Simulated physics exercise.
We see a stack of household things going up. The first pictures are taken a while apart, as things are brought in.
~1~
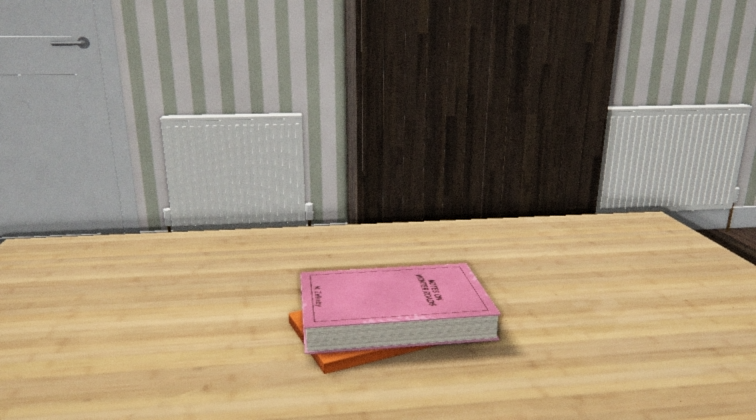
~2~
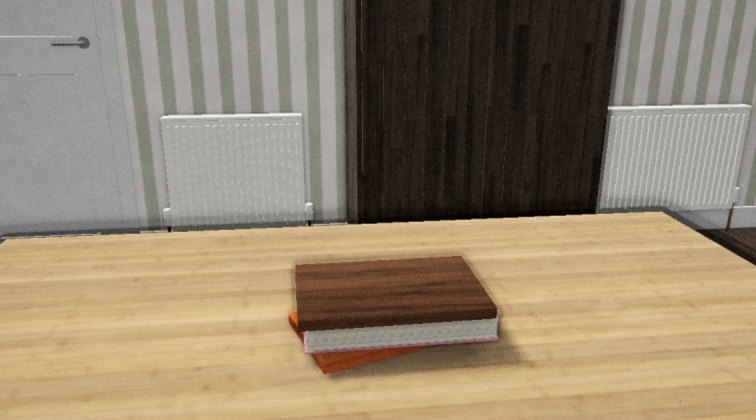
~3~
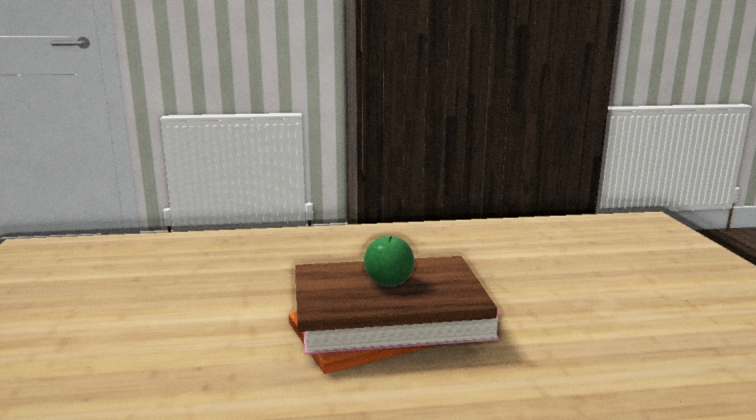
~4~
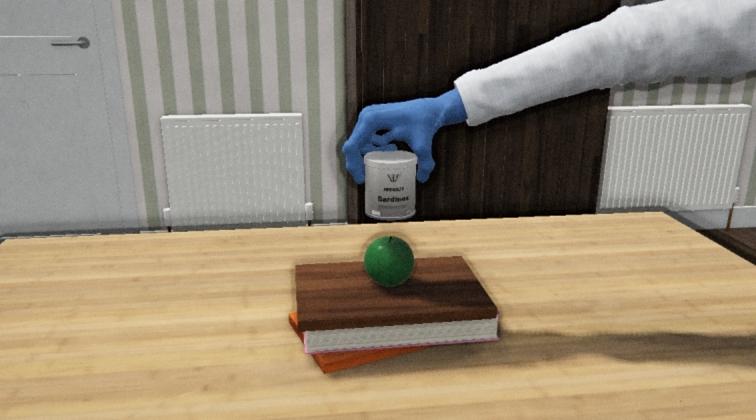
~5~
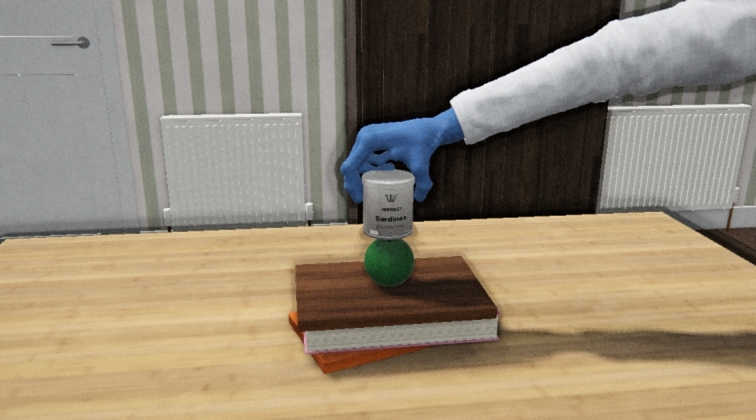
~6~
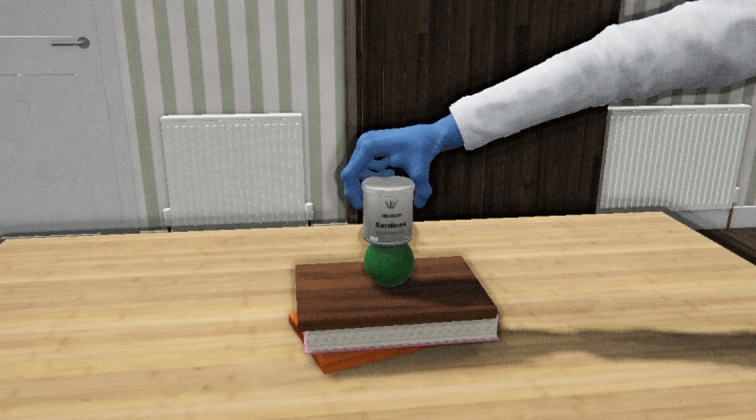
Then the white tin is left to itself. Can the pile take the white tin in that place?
Outcome: The pile loses its balance.
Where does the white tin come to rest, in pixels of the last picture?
At about (116, 325).
Then, 0.60 s past the last view, white tin now fallen.
Then, 0.80 s past the last view, things are still on the move.
Then, 1.10 s past the last view, as before.
Finally, fallen, white tin; the other 4 still in place. Final places as the last picture's camera would see them, white tin near (116, 325). The pile comes apart.
